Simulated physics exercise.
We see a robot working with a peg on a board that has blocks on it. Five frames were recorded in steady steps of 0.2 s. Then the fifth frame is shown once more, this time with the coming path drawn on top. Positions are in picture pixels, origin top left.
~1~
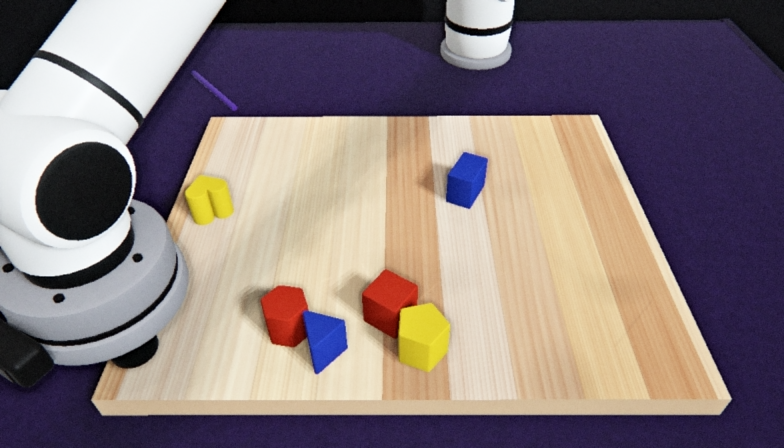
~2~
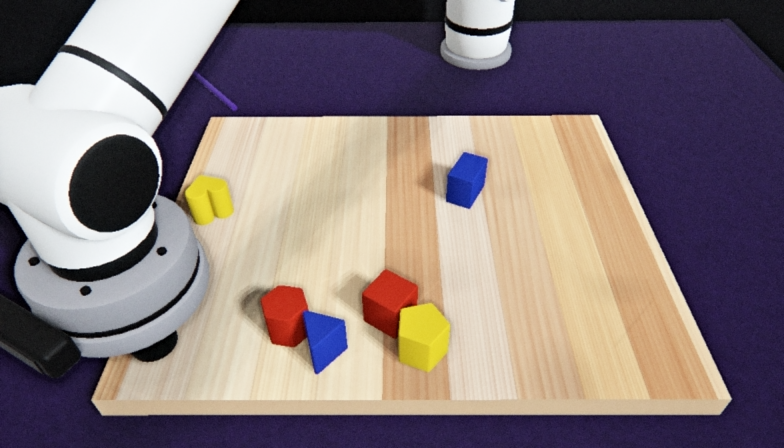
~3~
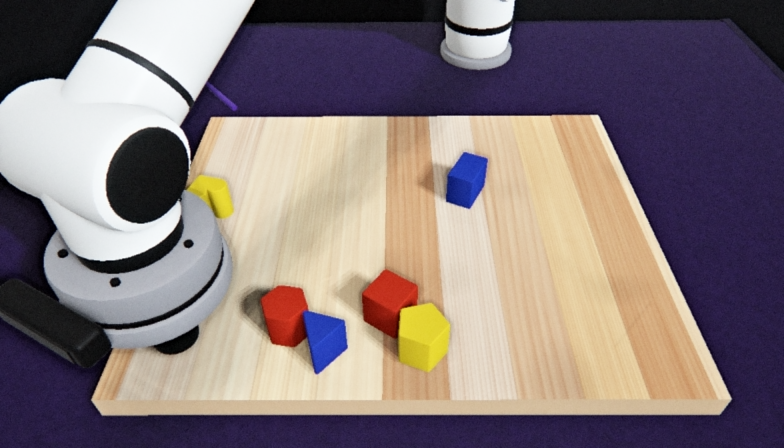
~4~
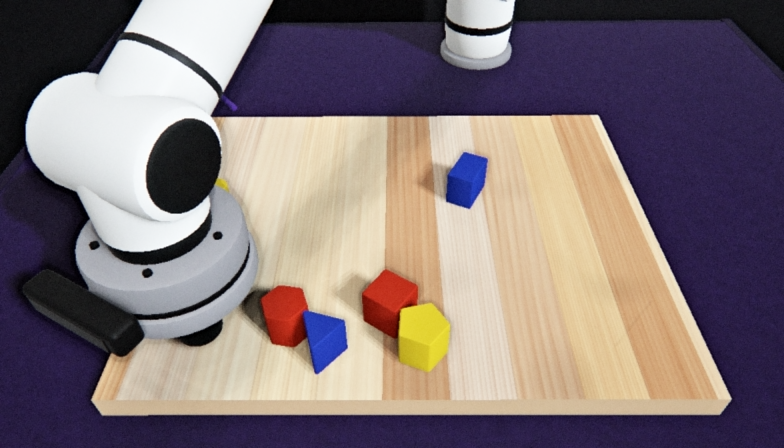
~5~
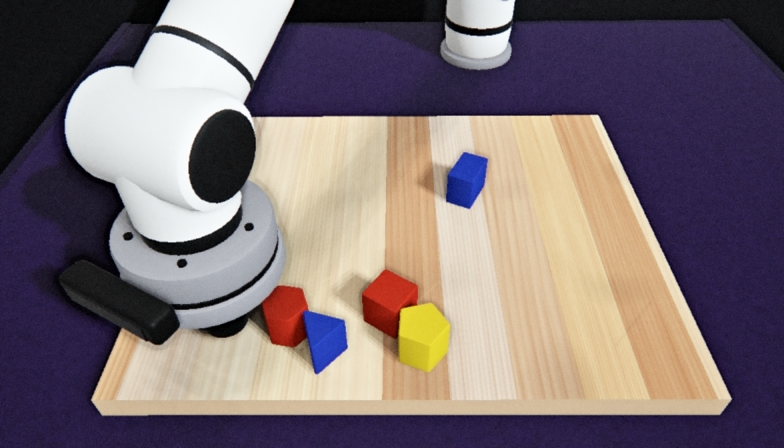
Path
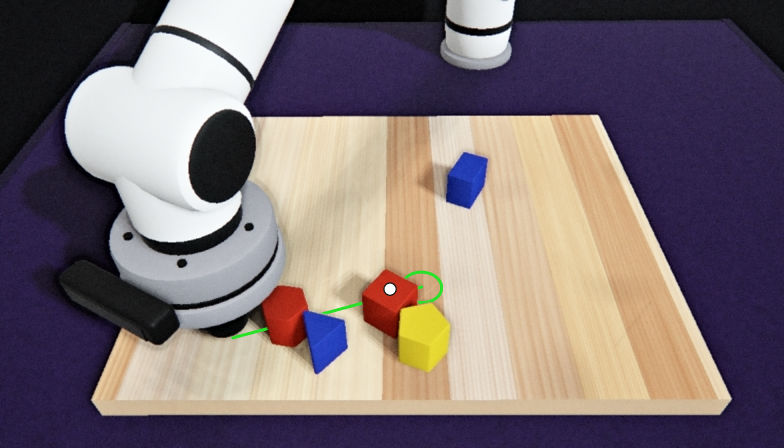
A white robot arm glides steadily rightward over the left side of a wooden board, passing in front of a yellow block and gradually hiding it from view. It ends close beside a red hexagonal block, which stays still, as do the blue triangle and the other visible blocks.
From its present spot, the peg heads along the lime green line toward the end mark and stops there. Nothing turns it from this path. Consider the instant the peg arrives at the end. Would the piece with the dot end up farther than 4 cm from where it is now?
My answer is yes.
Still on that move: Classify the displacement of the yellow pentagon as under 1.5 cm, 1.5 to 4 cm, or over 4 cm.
Its final spot will lie 1.5 to 4 cm from the current one.
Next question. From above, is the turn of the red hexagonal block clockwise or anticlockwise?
Turns clockwise.
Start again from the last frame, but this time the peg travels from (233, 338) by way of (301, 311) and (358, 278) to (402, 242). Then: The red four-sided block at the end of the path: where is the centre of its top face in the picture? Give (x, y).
It will end up at (413, 290).
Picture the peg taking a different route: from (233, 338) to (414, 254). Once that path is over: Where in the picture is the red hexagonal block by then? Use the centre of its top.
In the picture, it is at (356, 290).
Drawn move, straight from (233, 338) to (422, 287); the dot is on the red four-sided block.
What follows on the original path. One third of the way, peg at (297, 304); red hexagonal block at (338, 293), turned 20° clockwise; blue triangular block at (336, 330), turned 60° clockwise.
Two thirds of the way, peg at (362, 287); red hexagonal block at (403, 281), turned 35° clockwise; blue triangular block at (336, 331), turned 70° clockwise; red four-sided block at (452, 282); yellow pentagon at (445, 327), turned 55° clockwise.
At the end, peg at (422, 270); red hexagonal block at (458, 281), turned 95° clockwise; blue triangular block at (336, 331), turned 70° clockwise; red four-sided block at (500, 291), turned 20° anticlockwise; yellow pentagon at (445, 327), turned 55° clockwise.
